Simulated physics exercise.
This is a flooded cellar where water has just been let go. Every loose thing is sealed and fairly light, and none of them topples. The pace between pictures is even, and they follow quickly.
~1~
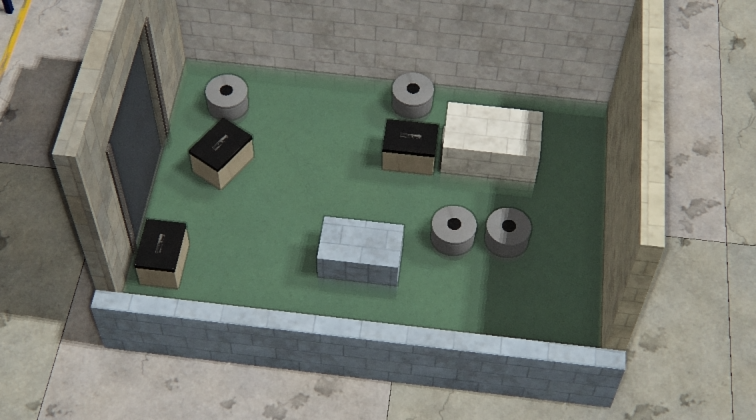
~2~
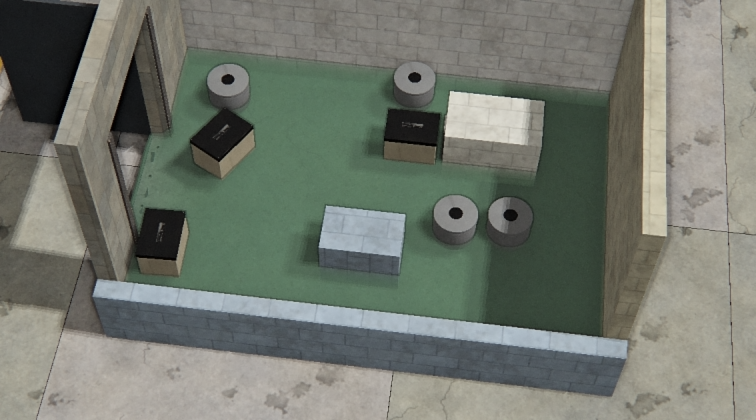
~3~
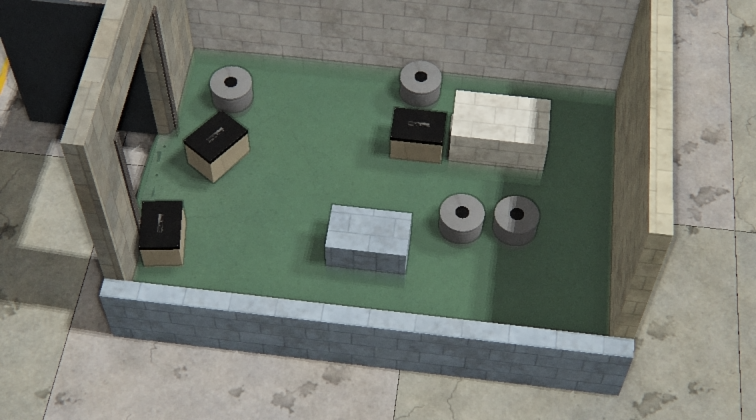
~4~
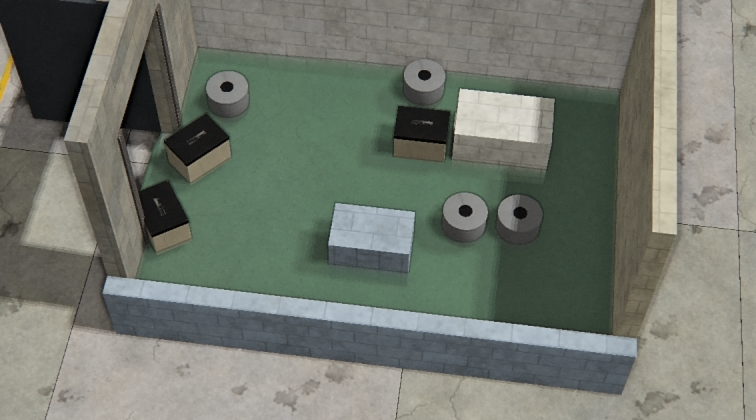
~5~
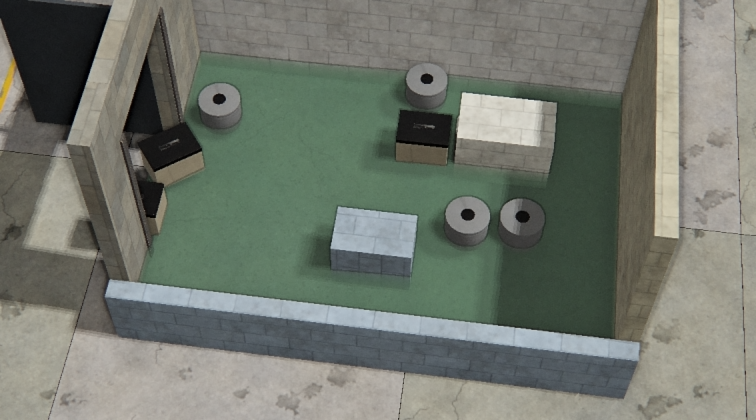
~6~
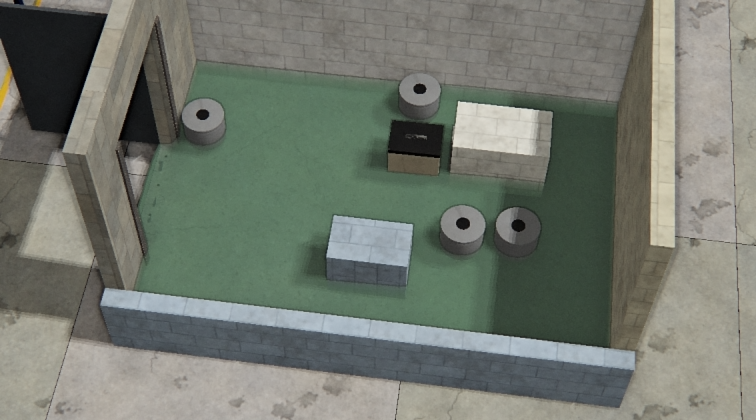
Green-floored walled room with an opening at left, two dark-topped boxes sliding out through it as a grey drum drifts left.
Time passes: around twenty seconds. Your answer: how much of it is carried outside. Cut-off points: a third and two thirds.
At least two thirds.
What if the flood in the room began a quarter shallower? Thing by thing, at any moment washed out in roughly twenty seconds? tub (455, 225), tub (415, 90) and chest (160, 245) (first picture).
Going through them: Never leaves, then never leaves, then leaves the room.
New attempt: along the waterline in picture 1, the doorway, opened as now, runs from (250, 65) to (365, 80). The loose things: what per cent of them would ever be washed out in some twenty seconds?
It comes to about 90 per cent of the things.
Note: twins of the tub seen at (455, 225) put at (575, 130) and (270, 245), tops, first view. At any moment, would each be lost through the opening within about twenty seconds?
Well, the first one never leaves, but the second one leaves.
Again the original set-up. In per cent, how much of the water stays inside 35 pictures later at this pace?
I'd put it near 38 per cent.
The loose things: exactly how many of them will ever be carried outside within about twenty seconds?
That gives 6.
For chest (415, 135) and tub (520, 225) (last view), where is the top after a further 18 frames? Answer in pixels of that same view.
Approximately (264, 133) for the first and (415, 206) for the second.
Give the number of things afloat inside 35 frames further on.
0.
A moment on, 3 of 7 are out; 4 afloat.
Next, 3 of 7 are out; 4 afloat.
Later, 6 of 7 are out; 0 afloat.
In the end, 6 of 7 are out; 0 afloat.
